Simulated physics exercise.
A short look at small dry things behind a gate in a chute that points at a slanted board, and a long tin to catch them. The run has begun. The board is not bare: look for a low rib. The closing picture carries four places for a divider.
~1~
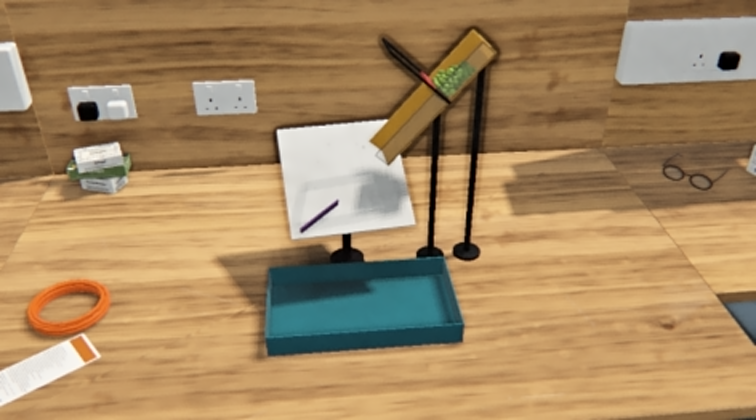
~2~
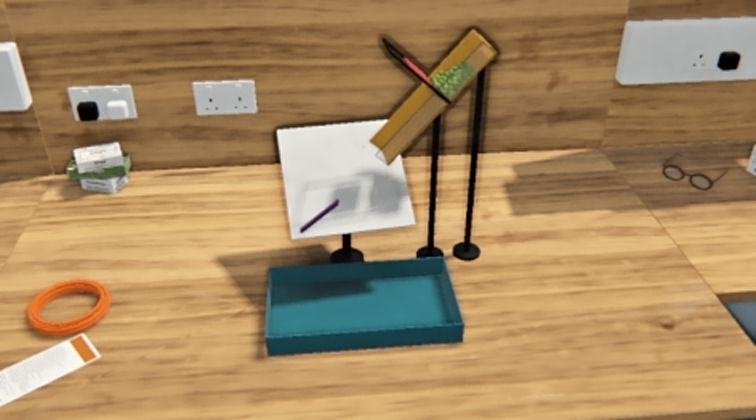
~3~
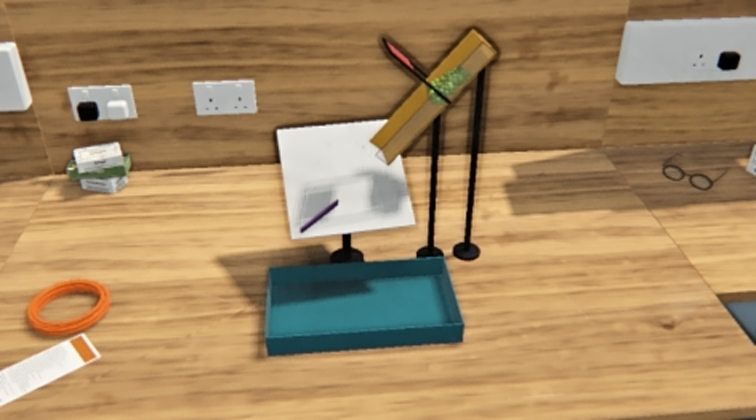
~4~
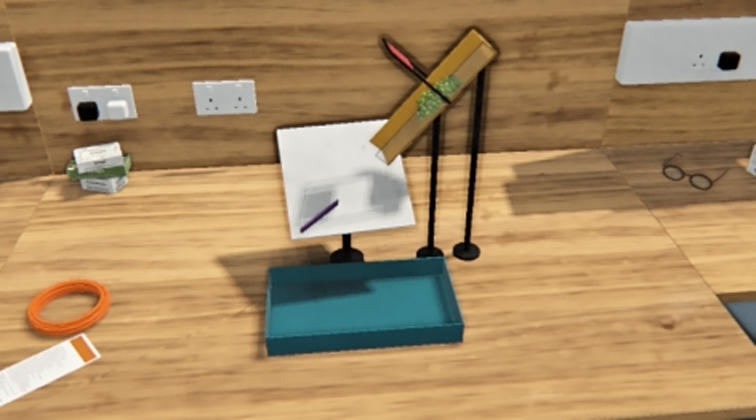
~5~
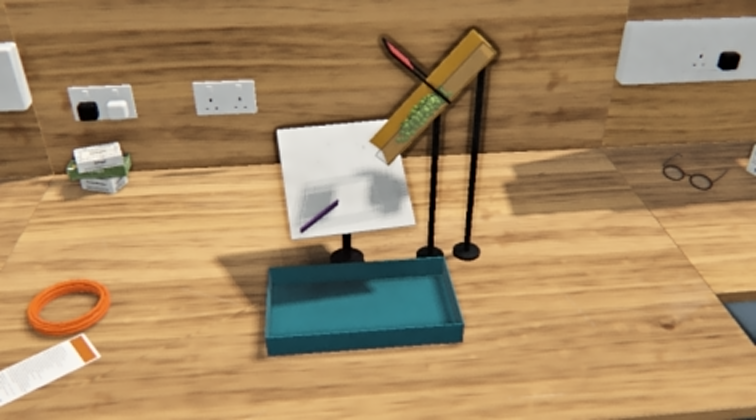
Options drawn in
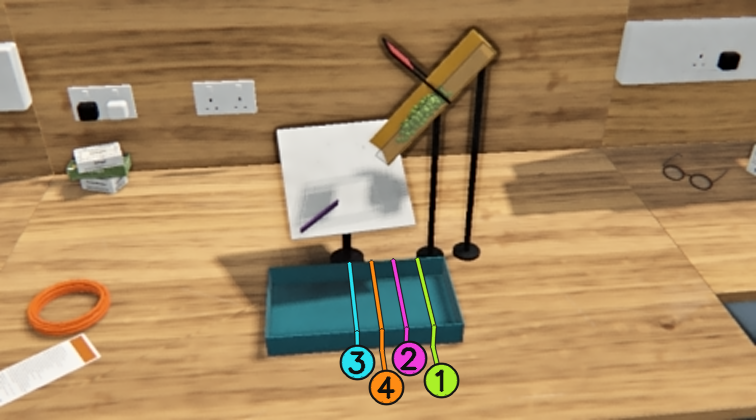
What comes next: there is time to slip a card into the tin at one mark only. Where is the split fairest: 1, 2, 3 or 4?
Take 3.
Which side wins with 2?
More lands on the left.
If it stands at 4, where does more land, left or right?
The left side.
On the marked copy, line 1 crosses the front rim at (433, 326); line 2 crosses the front rim at (406, 328); line 3 crosses the front rim at (356, 331); line 4 crosses the front rim at (381, 329).
With 1, of what is caught, the whole lot on the left of the divider, none at all on the right.
With 2, of what is caught, all but a few on the left of the divider, only a few on the right.
With 3, of what is caught, close to two thirds on the left of the divider, close to a third on the right.
With 4, of what is caught, the bulk on the left of the divider, a small share on the right.
